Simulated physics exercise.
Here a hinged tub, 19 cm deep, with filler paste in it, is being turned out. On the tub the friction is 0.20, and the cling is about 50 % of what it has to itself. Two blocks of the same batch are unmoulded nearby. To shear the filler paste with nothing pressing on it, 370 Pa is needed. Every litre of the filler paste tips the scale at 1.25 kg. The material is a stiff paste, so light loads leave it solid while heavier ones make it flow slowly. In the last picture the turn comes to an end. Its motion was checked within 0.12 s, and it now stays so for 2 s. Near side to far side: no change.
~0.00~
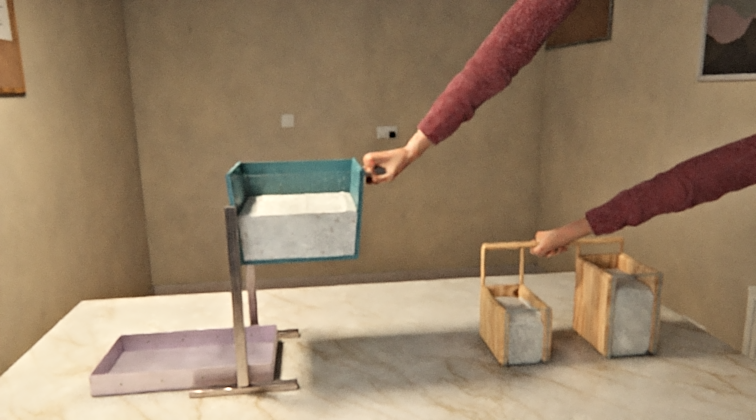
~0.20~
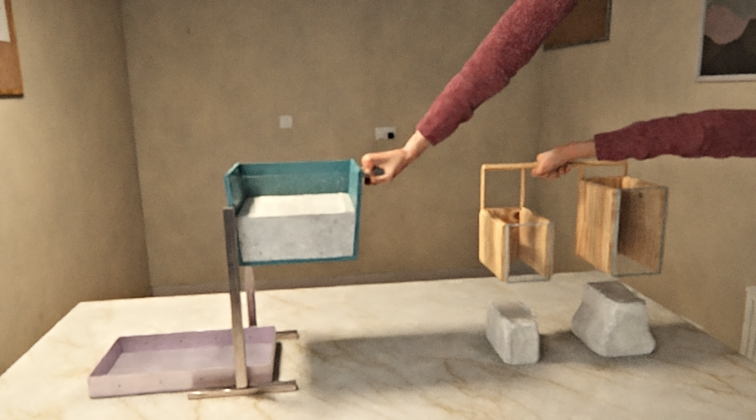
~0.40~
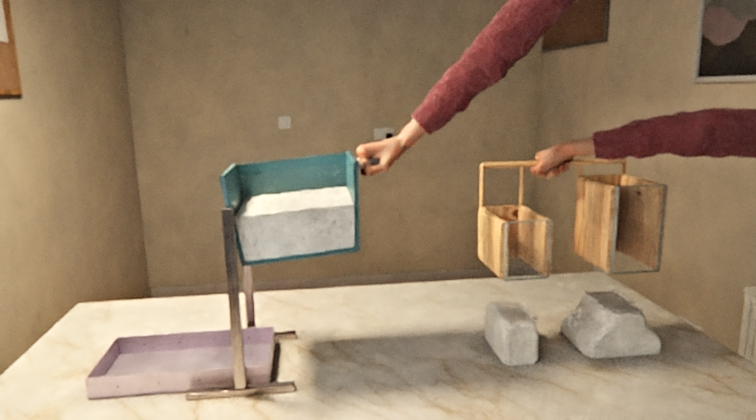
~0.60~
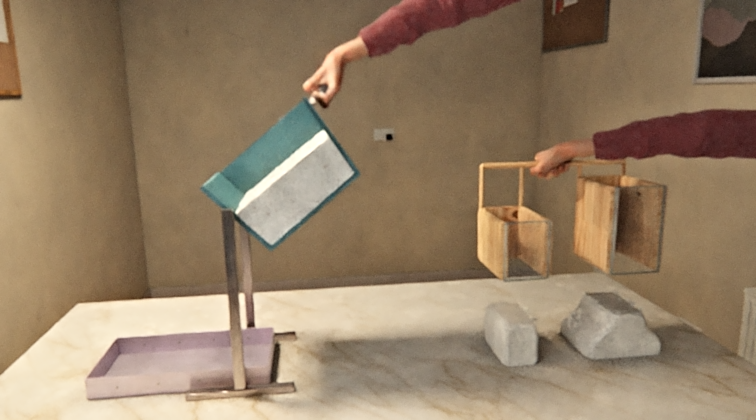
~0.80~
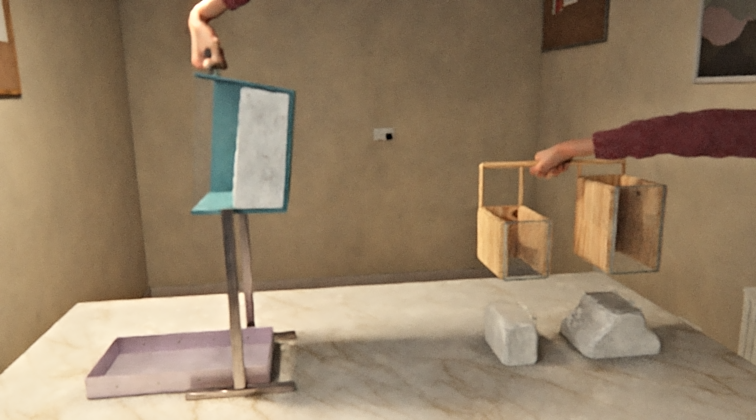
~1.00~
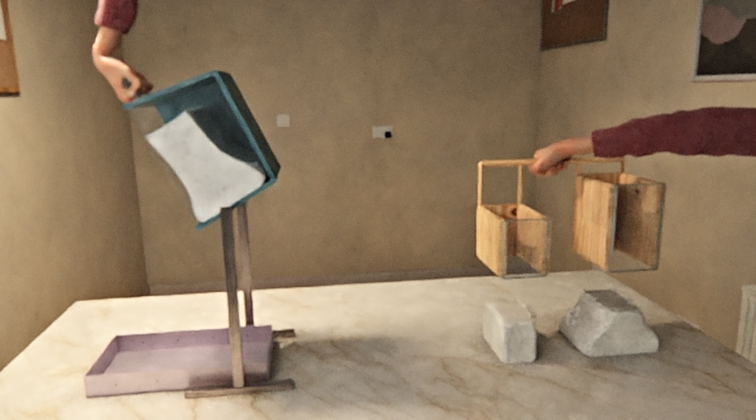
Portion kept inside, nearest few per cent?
Near 0 %.
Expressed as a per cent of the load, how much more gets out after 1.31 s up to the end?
Roughly 0 per cent of the load.
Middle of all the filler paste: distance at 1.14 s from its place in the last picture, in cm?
About 18 cm.
By 1.14 s, the tub is at 115 degrees and holds 22 %.
By 1.31 s, the tub is at 115 degrees and holds 0 %.
By 1.48 s, the tub is at 115 degrees and holds 0 %.
By 1.65 s, the tub is at 115 degrees and holds 0 %.
By 3.00 s, at the end, the tub is at 115 degrees and holds 0 %.
